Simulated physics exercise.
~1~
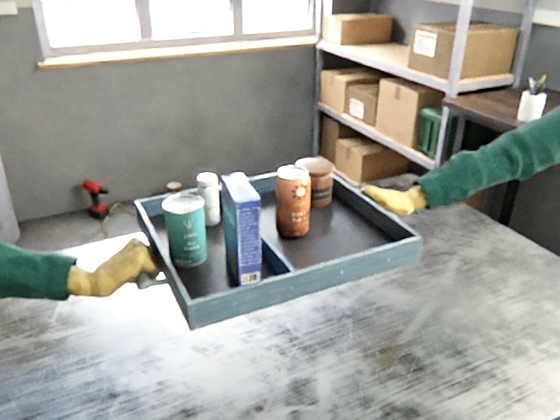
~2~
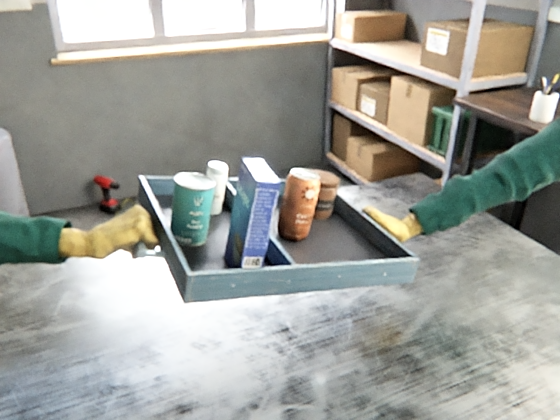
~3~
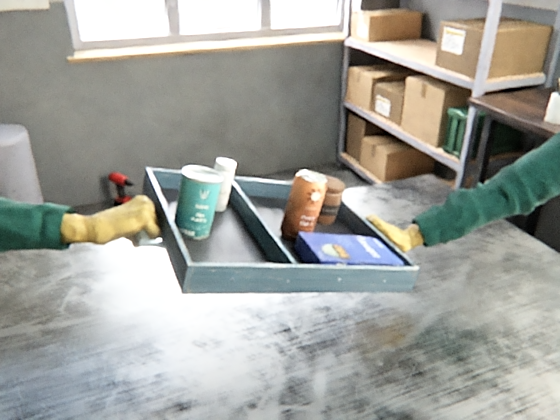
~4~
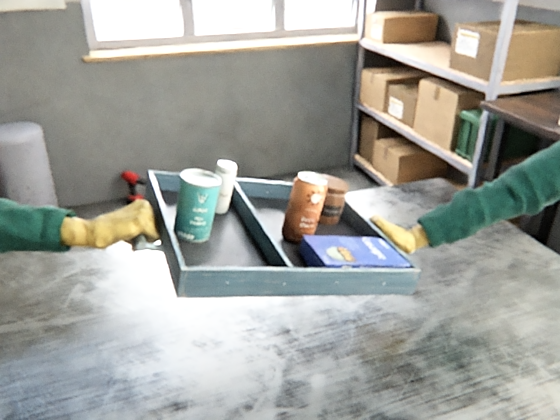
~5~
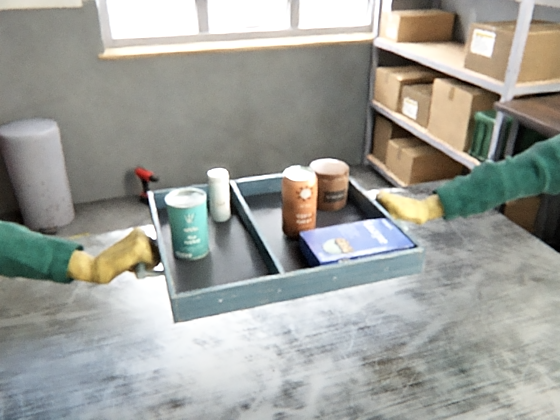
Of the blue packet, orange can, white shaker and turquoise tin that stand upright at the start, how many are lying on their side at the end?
Only one of them ends up on its side, the blue packet. The orange can, white shaker and turquoise tin are still standing.
